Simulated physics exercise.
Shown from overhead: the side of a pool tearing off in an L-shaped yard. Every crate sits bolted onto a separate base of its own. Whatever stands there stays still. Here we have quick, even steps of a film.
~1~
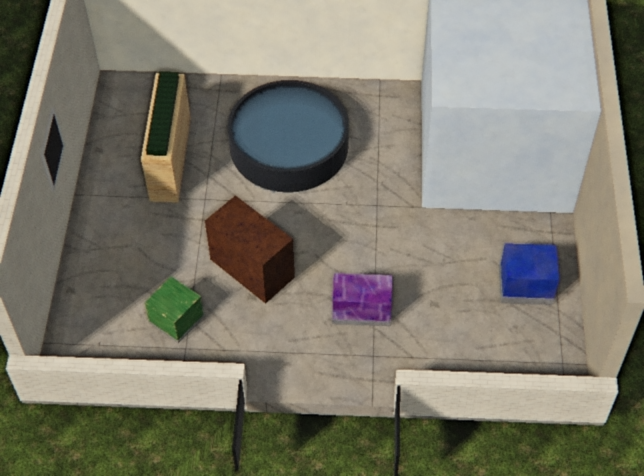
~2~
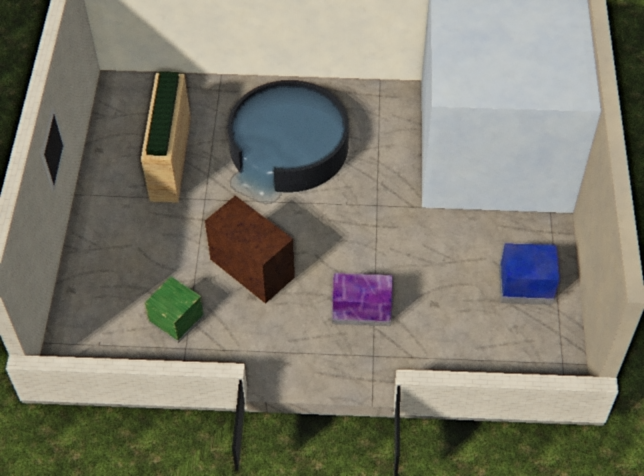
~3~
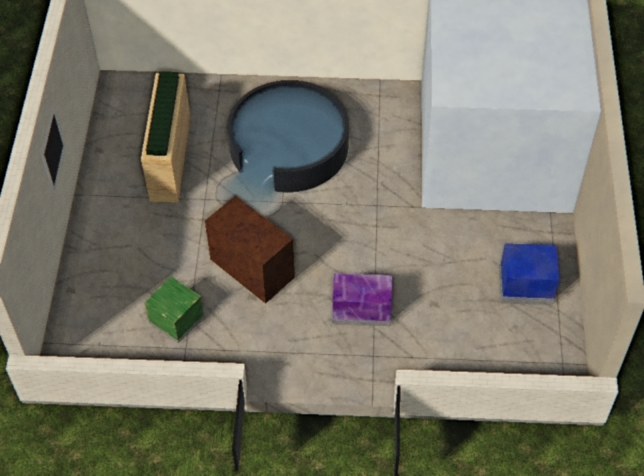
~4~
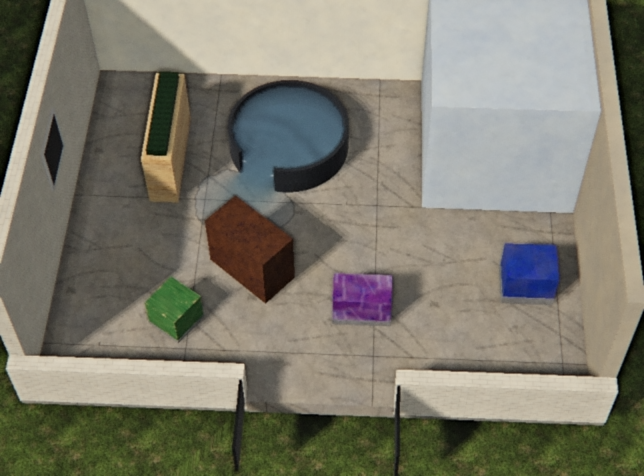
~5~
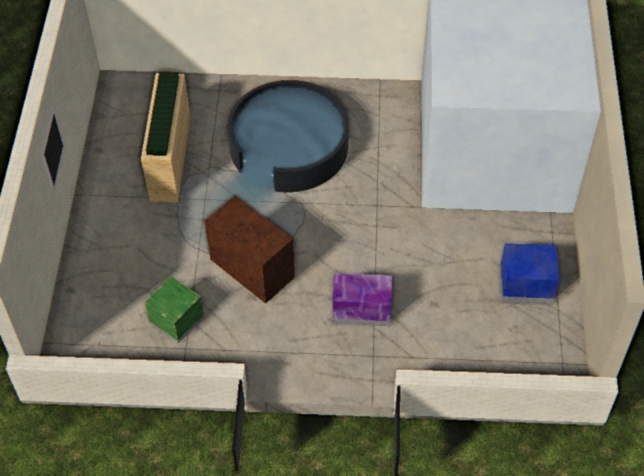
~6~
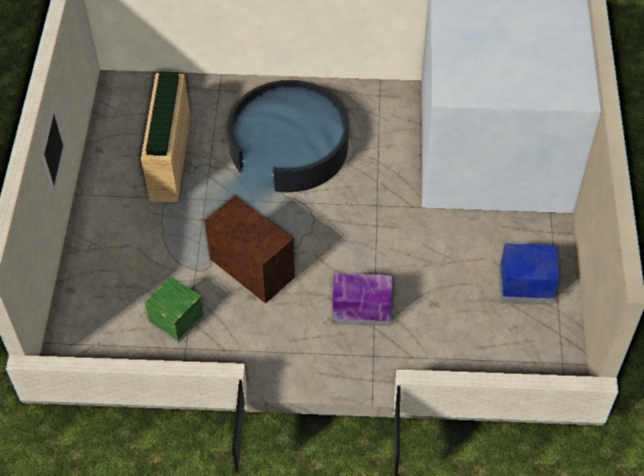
In a walled yard, a round pool's side opens and water spreads around a brown block.
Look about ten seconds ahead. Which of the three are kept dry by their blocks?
In order: The blue crate comes through untouched; the green crate comes through with water on it; the purple crate comes through untouched.
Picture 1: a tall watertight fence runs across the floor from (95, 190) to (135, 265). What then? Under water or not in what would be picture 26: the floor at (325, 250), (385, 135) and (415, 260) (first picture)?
Outcome by spot, in order - watered, unwatered, watered.
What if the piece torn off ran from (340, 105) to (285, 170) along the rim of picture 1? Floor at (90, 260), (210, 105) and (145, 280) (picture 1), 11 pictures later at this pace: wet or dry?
Taken in turn, that's not reached, not reached, and finally not reached.
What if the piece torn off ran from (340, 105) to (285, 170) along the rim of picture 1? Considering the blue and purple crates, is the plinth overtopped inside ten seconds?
I expect blue remains untouched while purple goes wet.
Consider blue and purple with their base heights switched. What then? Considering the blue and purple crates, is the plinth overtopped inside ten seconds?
Blue crate: Untouched; purple crate: Untouched.
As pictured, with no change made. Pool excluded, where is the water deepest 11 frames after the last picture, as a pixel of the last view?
Estimated pixel: (245, 237).
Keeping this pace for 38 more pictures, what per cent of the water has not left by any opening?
98 %.
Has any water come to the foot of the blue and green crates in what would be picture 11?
My answer: Blue dry and green wet.
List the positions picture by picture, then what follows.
In the first frame, still water in the pool at (288, 127).
In the second frame, the front is at (273, 199), out from the gap at (257, 176).
In the third frame, water pours out at (257, 177) and has run to (222, 199).
In the fourth frame, the front is at a hidden place, out from the gap at (257, 177).
In the fifth frame, water pours out at (257, 177) and has run to (199, 244).
In the sixth frame, water pours out at (257, 176) and has run to (186, 261).
A moment on, water covers 15 % of the floor; the blue crate not reached, the green crate water round its plinth, the purple crate not reached.
Next, water covers 25 % of the floor; the blue crate not reached, the green crate water round its plinth, the purple crate water round its plinth.
Then, water covers 35 % of the floor; the blue crate water round its plinth, the green crate water round its plinth, the purple crate water round its plinth.
Later, water covers 55 % of the floor; the blue crate water round its plinth, the green crate water round its plinth, the purple crate water round its plinth.
In the end, water covers 80 % of the floor; the blue crate stayed above the water, the green crate was topped, the purple crate stayed above the water.
